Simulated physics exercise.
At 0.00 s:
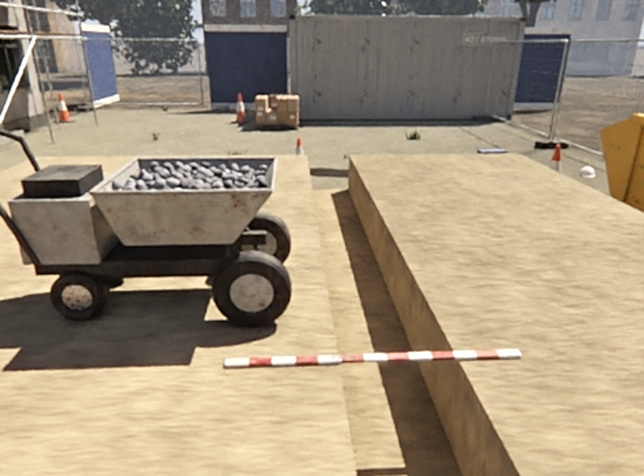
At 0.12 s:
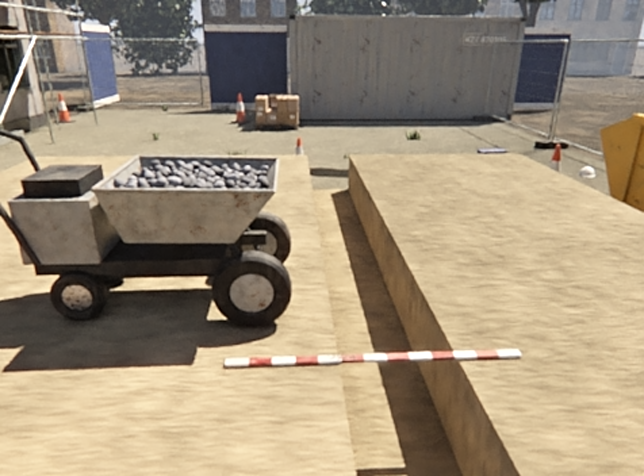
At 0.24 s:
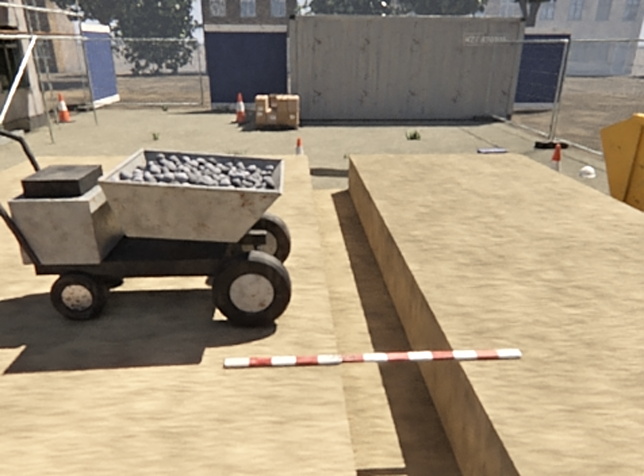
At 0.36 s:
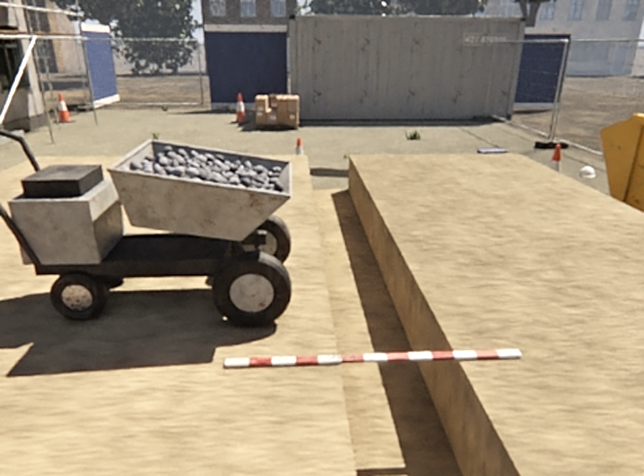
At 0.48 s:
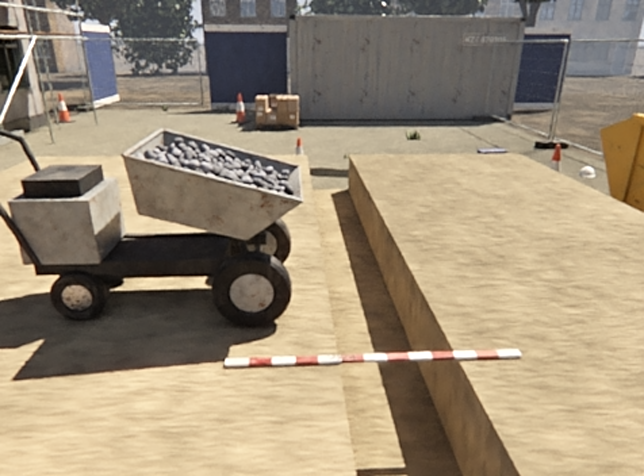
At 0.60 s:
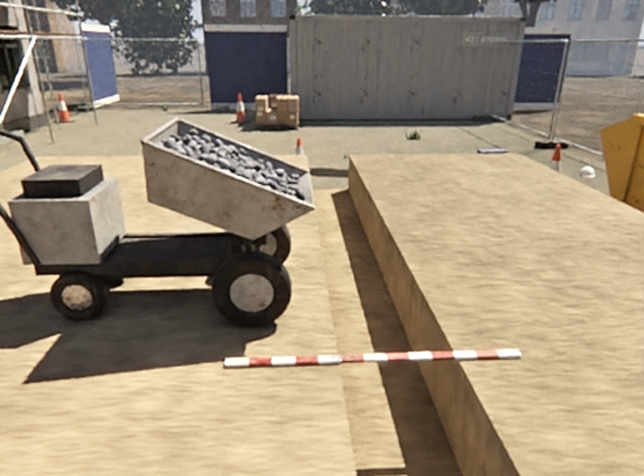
The skip of a motor barrow, loaded with smooth grey stones, tilts steadily toward the right, its rear rising off the frame while the wheels stay still beside a trench with a red-and-white striped staff lying across it.
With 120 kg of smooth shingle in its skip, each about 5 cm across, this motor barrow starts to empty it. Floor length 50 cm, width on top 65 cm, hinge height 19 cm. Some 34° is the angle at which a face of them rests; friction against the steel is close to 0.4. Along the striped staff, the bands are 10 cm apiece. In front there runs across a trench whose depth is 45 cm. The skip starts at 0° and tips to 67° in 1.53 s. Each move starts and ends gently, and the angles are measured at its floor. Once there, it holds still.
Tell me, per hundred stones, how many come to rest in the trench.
98 per hundred.
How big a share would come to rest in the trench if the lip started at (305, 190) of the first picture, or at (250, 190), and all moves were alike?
Near 75 then near 100 percent.
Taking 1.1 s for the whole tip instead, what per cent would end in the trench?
Probably about 95 in a hundred.
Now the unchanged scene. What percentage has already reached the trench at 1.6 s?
50 per cent or so by then.
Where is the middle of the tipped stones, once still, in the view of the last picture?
The tipped stones centre close to (385, 350).
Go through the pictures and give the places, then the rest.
The skip is at 0°, its lip at (272, 191); the top of the load is at (197, 173), in the first frame.
Lip at (275, 192), floor tilted 1°, highest stones at (187, 170); the stones move at 0.2 m/s on average, in the second frame.
Lip at (281, 193), floor tilted 4°, highest stones at (186, 166); the stones move at 0.3 m/s on average, in the third frame.
The skip is at 9°, its lip at (291, 196); the top of the load is at (169, 159); the stones move at 0.4 m/s on average, in the fourth frame.
The skip is at 16°, its lip at (302, 201); the top of the load is at (176, 151); the stones move at 0.5 m/s on average, in the fifth frame.
Lip at (314, 209), floor tilted 23°, highest stones at (184, 140); the stones move at 0.6 m/s on average, in the sixth frame.
After 1.1 s the floor is at 57°; 99 % in the skip, 1 % in the trench; the foremost stones are at (363, 239).
After 1.6 s the floor is at 67°; 47 % in the skip, 51 % in the trench, 1 % past the trench; the foremost stones are at (440, 288).
After 2.0 s the floor is at 67°; 22 % in the skip, 77 % in the trench, 2 % past the trench; the foremost stones are at (484, 284).
After 3.9 s the floor is at 67°; 0 % in the skip, 98 % in the trench, 2 % past the trench; the foremost stones are at (496, 283).
